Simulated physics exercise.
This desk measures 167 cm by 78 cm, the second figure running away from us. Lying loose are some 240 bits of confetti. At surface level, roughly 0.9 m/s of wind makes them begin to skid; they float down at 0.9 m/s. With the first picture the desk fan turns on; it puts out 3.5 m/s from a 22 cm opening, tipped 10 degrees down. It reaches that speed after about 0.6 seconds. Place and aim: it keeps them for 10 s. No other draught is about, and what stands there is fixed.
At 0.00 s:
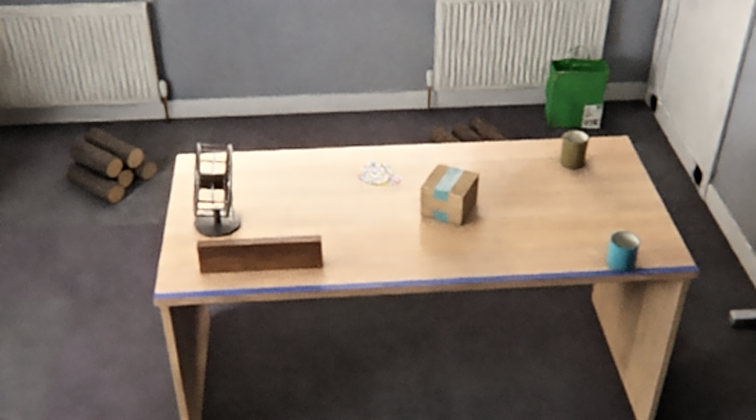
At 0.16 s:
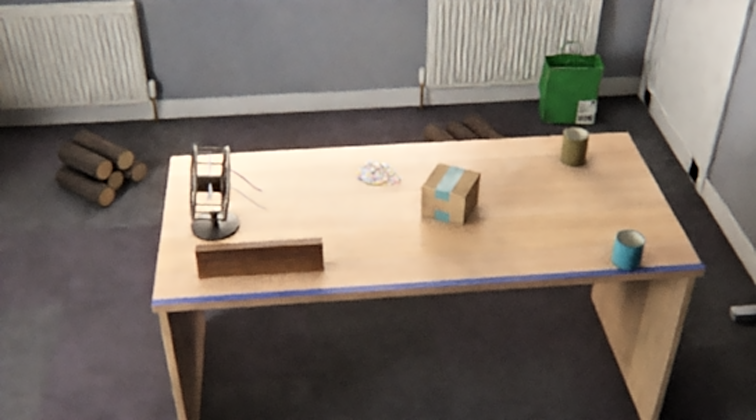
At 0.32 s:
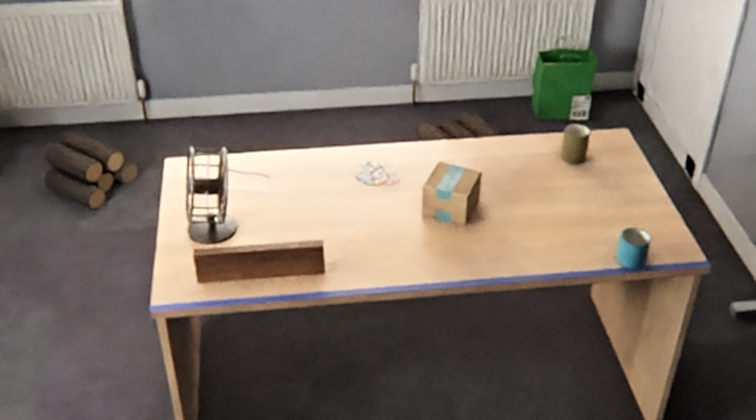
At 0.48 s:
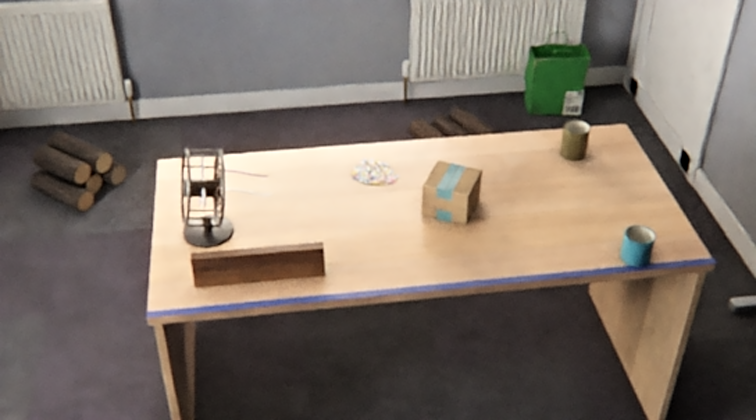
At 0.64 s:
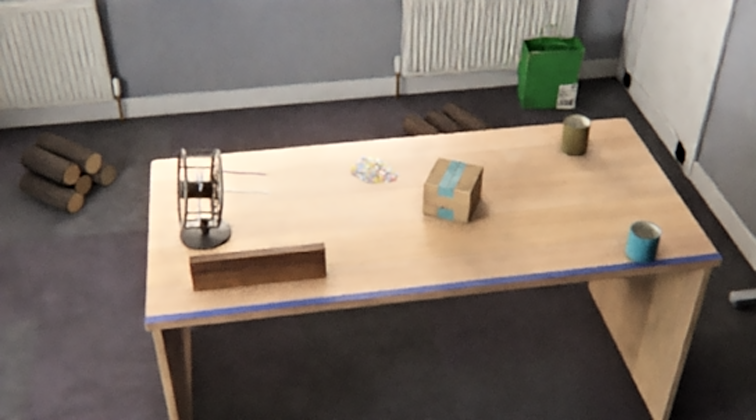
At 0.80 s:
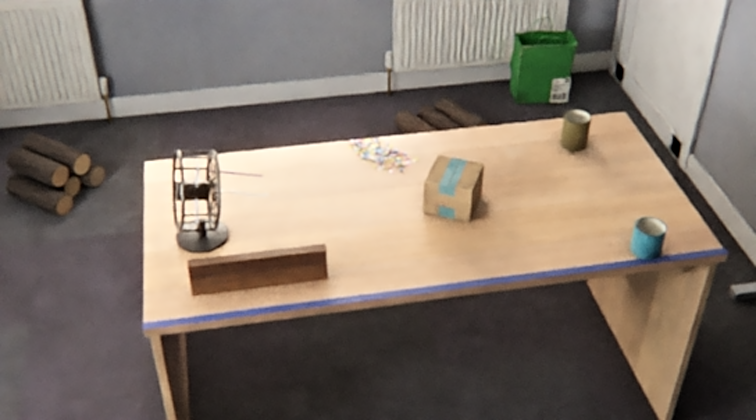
We see a desk holding a small black fan, a wooden board, a taped box, two cups and a little pile of confetti; as the view shifts slightly, the confetti stirs, then spreads out toward the back of the desk.
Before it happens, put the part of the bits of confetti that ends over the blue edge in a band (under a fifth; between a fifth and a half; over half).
The share does not reach one fifth.
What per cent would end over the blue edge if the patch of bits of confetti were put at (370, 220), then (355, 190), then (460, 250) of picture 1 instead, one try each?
Results, one try each: 90 %, 0 %, 100 %.
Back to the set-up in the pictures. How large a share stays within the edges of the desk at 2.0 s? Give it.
That works out to roughly 0 % remaining.
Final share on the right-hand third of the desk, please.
I'd estimate around 0 per cent.
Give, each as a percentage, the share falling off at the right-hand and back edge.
0 % right-hand and 100 % back.
After 2.0 s the count stands so, 0 % are over the blue edge.
After 3.2 s the count stands so, 0 % are over the blue edge.
After 5.5 s the count stands so, 0 % are over the blue edge.
After 10.0 s, at the end, 0 % are over the blue edge.
